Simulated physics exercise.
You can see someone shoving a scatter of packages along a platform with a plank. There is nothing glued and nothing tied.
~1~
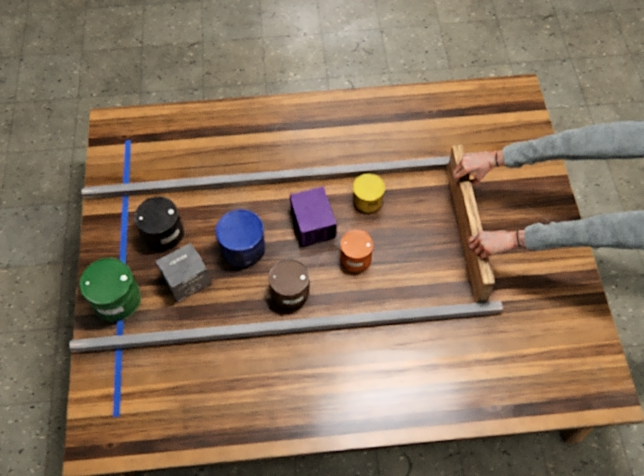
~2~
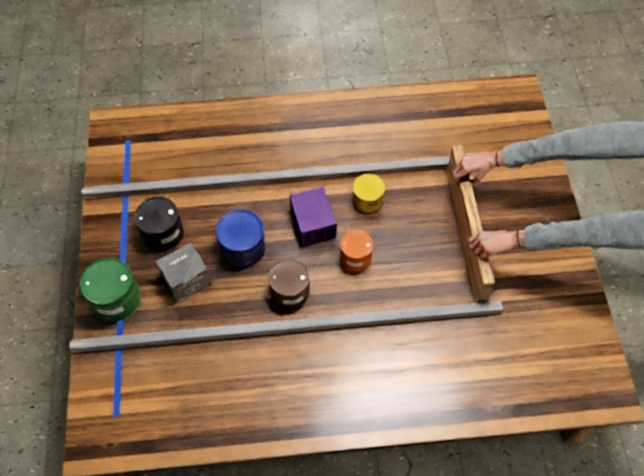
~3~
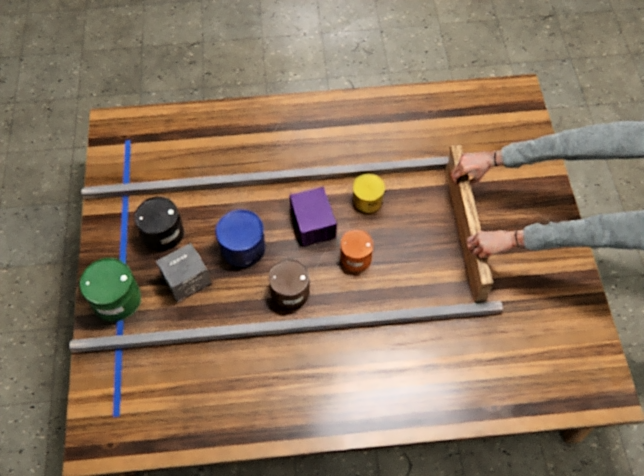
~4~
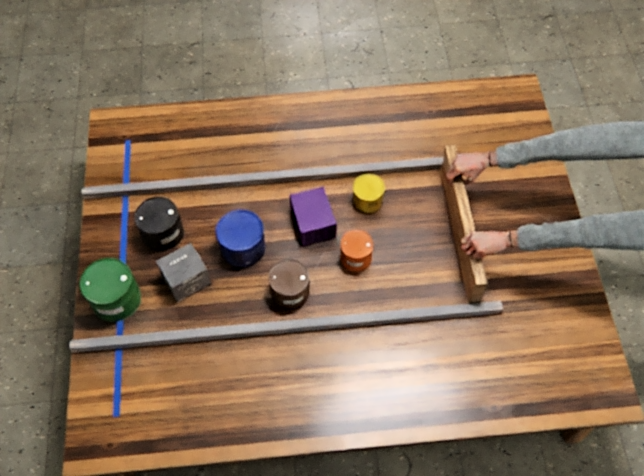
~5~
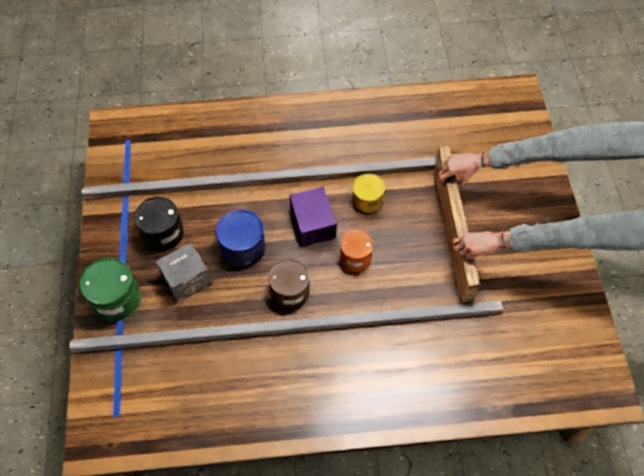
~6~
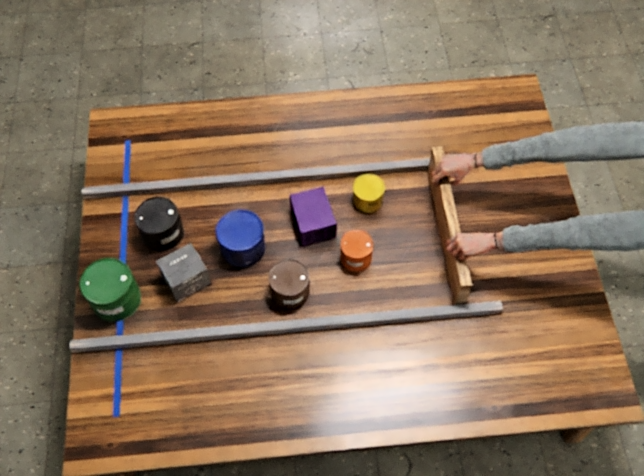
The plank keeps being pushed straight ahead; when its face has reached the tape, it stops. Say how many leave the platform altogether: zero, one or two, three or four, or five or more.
When it halts, three, or four, of them have come off.
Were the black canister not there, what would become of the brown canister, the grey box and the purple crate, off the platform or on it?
Outcome: The brown canister holds its spot, the grey box goes off, the purple crate holds its spot.
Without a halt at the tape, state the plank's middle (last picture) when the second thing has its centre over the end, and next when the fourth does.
The middle is at about (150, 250), later at about (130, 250).
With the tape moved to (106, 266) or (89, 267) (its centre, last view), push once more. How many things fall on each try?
Ground tally per try: 5 / 8.
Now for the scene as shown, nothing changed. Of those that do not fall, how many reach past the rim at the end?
1 in all.
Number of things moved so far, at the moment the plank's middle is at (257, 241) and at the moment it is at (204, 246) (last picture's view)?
Respectively 6 and 8.
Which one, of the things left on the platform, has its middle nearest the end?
Answer: The purple crate.
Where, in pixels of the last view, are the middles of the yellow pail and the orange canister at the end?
Positions - first (107, 204), then (103, 273).
Soon after, none off yet; green canister at rest near (111, 290); black canister at rest near (160, 224); grey box at rest near (184, 273).
By the end, the number that fall off is three or four; fallen, blue pail, grey box, black canister and green canister.
